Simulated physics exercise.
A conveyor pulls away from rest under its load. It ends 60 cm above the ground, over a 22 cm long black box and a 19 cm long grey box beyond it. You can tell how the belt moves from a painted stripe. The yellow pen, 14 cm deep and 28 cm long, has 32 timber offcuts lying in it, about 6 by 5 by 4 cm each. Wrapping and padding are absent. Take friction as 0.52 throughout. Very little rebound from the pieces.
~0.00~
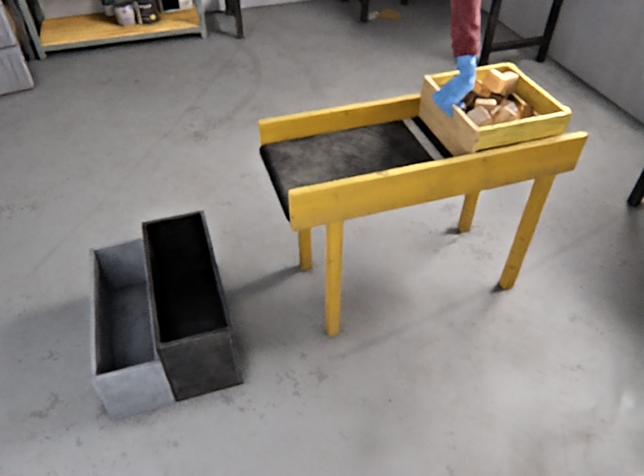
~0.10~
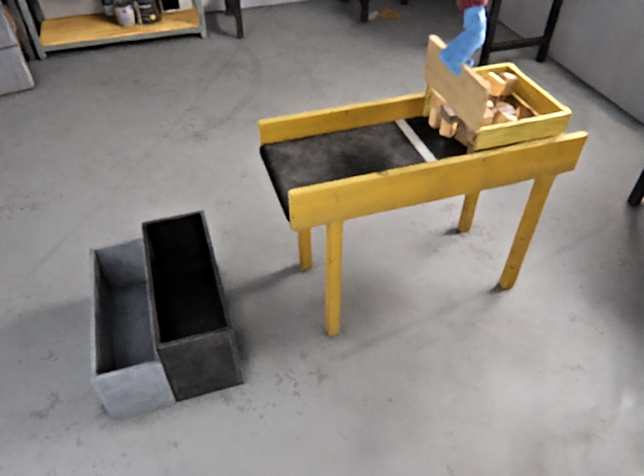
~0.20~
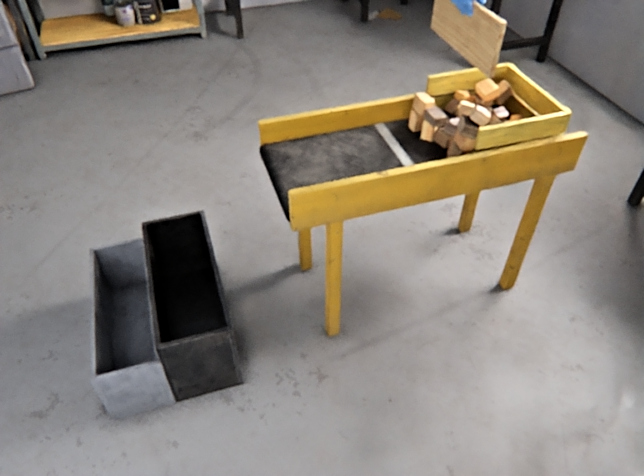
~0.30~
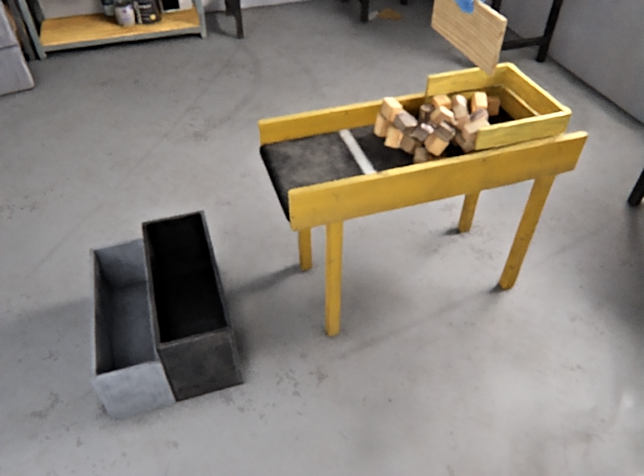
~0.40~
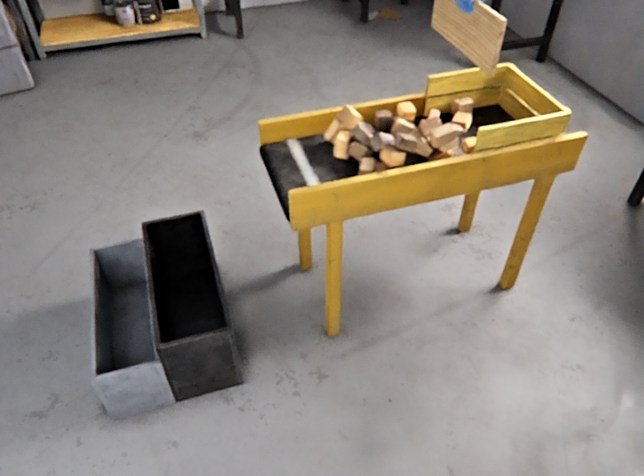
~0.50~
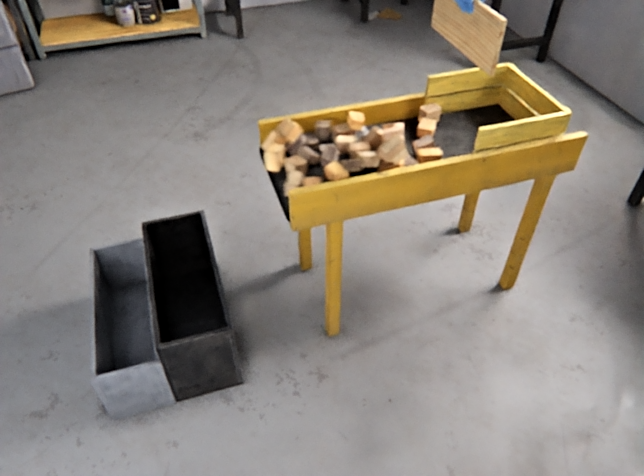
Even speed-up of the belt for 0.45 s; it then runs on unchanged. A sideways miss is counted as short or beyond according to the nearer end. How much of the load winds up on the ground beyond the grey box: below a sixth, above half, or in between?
Expect more than half of the load on the ground beyond the grey box.
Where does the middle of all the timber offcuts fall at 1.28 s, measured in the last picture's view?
Somewhere around (9, 373) in pixels.
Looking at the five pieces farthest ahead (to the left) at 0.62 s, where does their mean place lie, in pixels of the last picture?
The leading five average out near (195, 186).
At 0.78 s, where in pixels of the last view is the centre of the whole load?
Estimated centre in the last picture: (152, 223).
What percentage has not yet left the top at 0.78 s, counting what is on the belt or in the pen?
Estimate: Close to 5 per cent.
After 0.62 s, 16 on the belt and 16 in the air.
After 0.78 s, 1 on the belt and 31 in the air.
After 1.00 s, 8 in the grey box, 15 on the ground beyond the grey box and 9 in the air.
When it is over (at 1.28 s), 8 in the grey box and 24 on the ground beyond the grey box. Asked share, 24 of 32, 75 per cent.
